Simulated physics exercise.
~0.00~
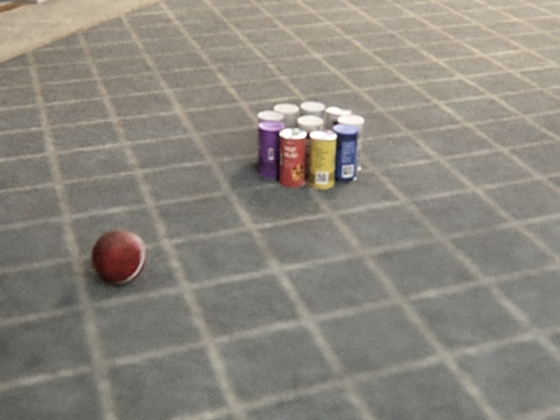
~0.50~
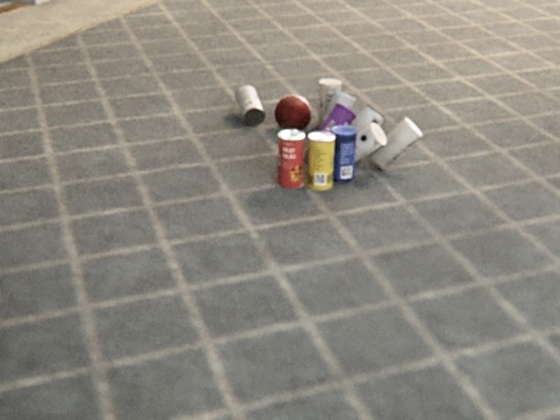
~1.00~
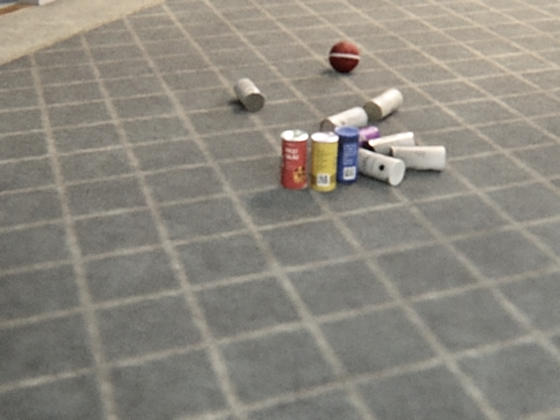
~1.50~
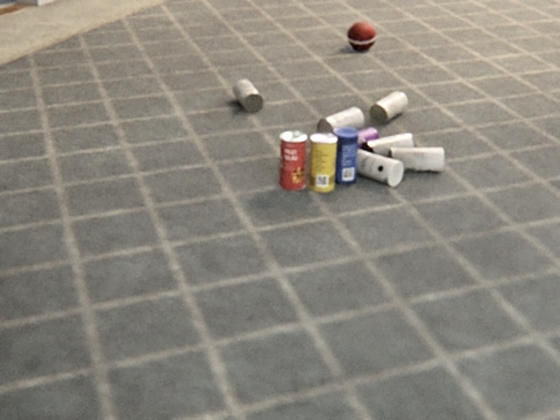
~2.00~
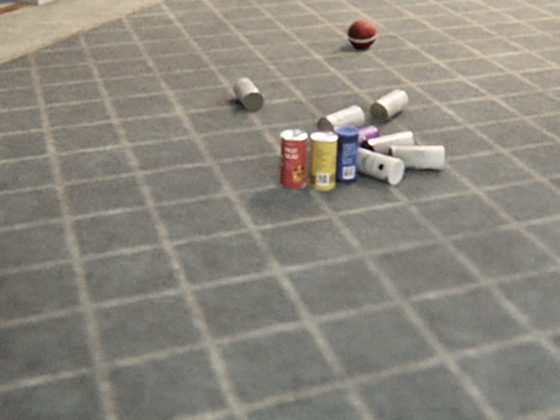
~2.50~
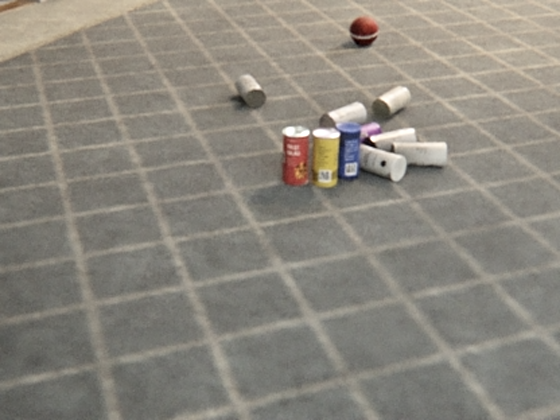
A red ball rolls into grouped canisters, toppling most while red, yellow and blue ones stay upright.
